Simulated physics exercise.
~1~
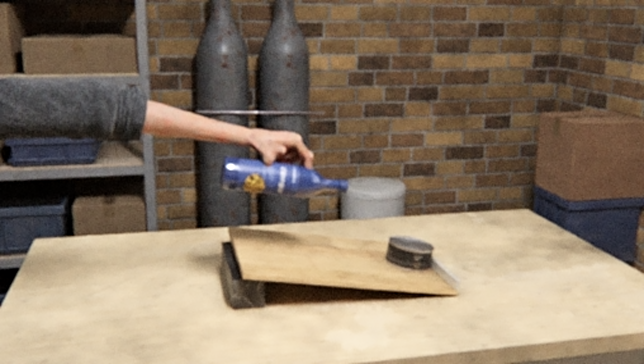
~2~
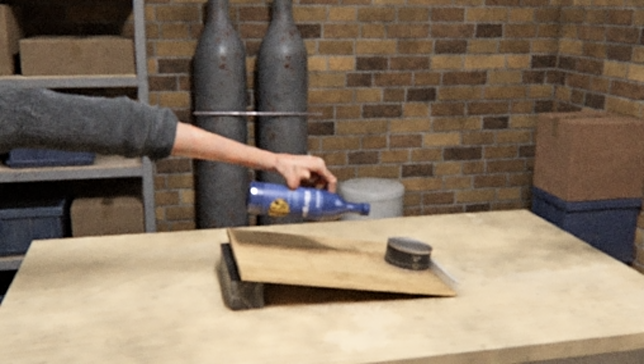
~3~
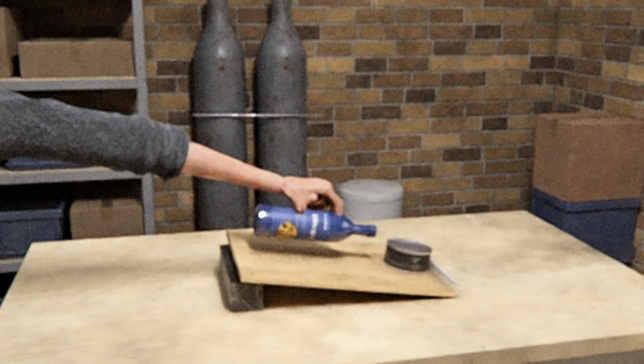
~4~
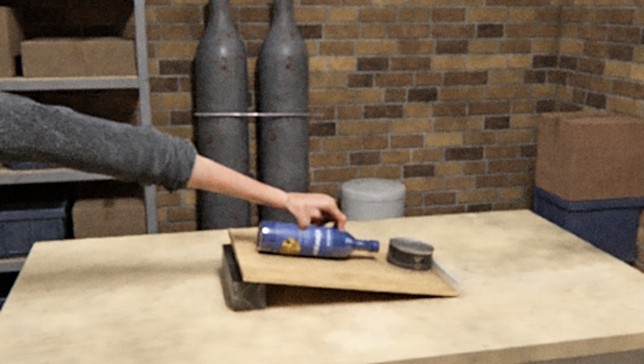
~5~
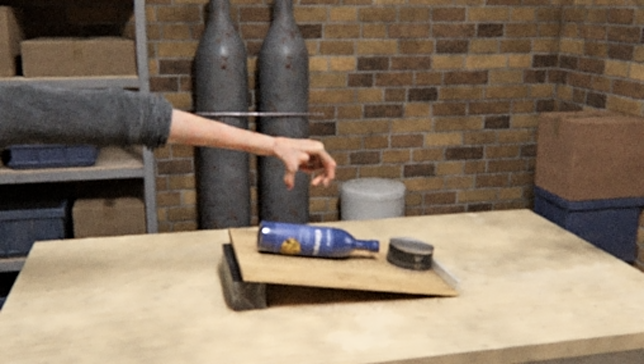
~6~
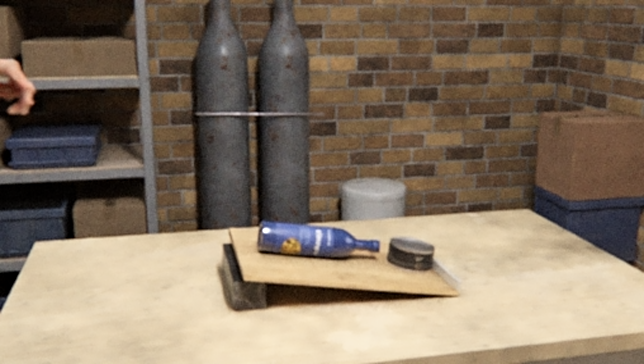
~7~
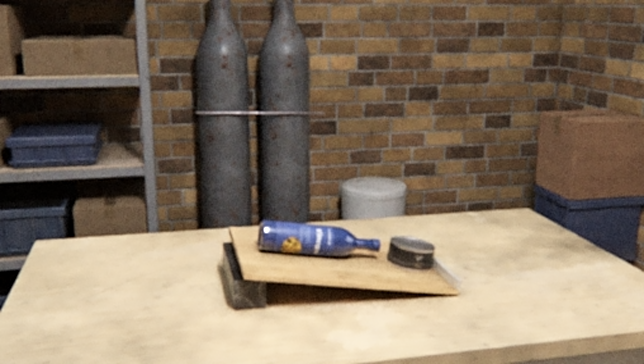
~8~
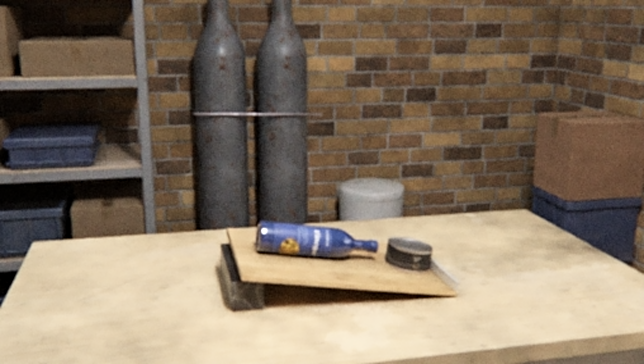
Blue bottle being lowered on its side onto a sloping board beside a black tub, then staying put after the hand withdraws.
